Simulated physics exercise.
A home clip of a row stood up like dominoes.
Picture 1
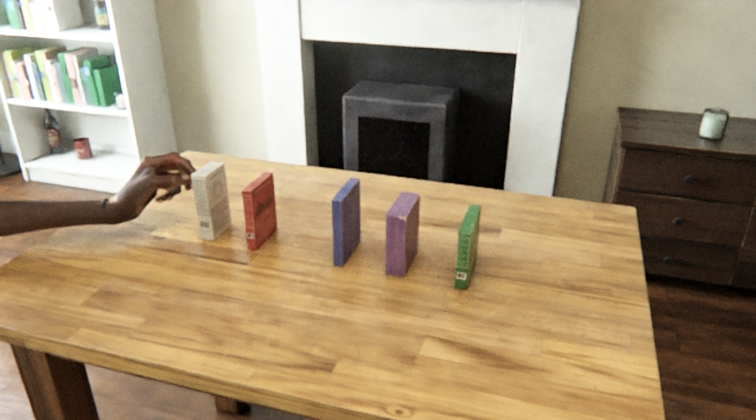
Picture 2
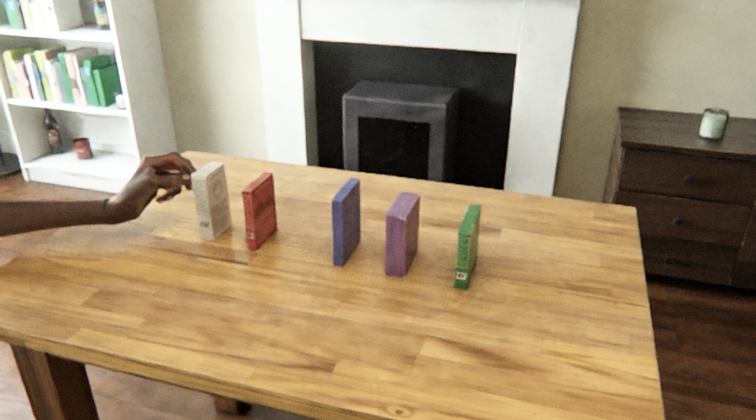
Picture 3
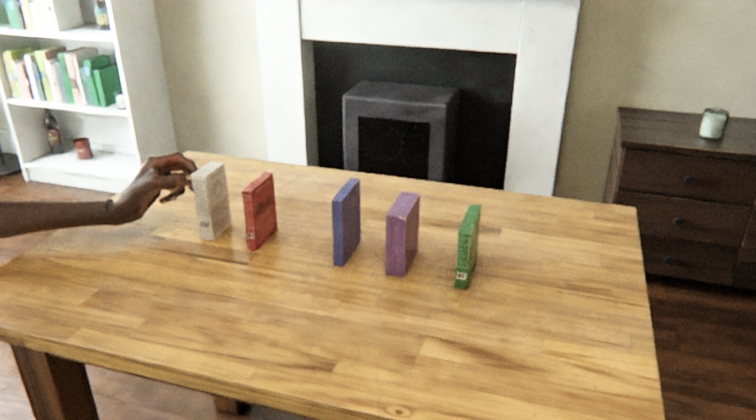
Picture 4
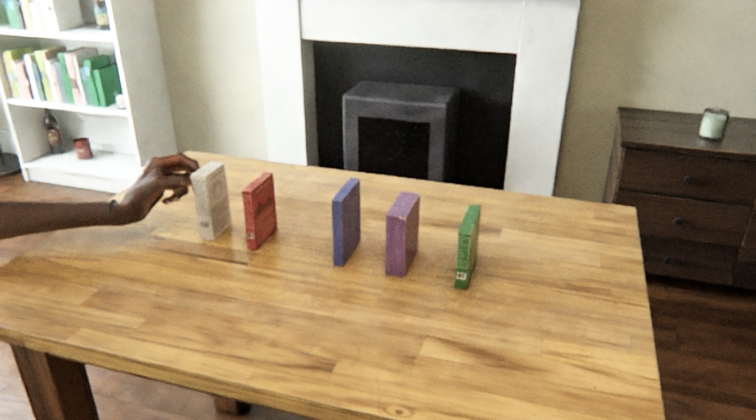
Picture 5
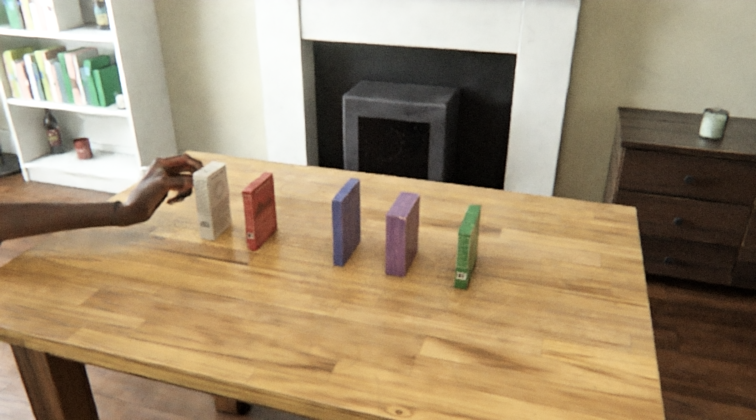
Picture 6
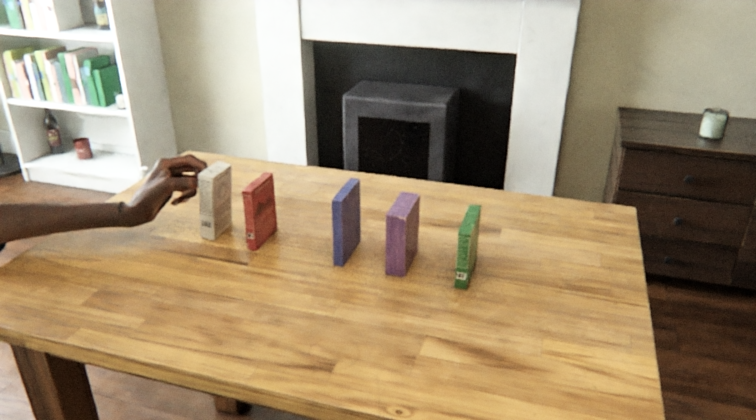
The clip opens on five upright packets and blocks, white, red, blue, purple and green, spaced in a row across a wooden table, with a hand at the white one on the left. The hand then nudges the white packet, which leans slightly right toward the red packet, while the others stay still.
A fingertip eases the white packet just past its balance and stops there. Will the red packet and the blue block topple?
The red packet tips over and the blue block stays upright.
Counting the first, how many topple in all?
In all, 2.
Then, 0.40 s past the last view, white packet 52° over; red packet rocked 22° from its first pose near (272, 213).
Then, 0.50 s past the last view, white packet 80° over; red packet on its side near (298, 237).
Then, 1.20 s past the last view, white packet 78° over; red packet on its side near (301, 241).
Finally, down or leaning hard on the table, red packet; the other 2 still in place. Final places as the last picture's camera would see them, red packet near (301, 241), blue block near (347, 222).
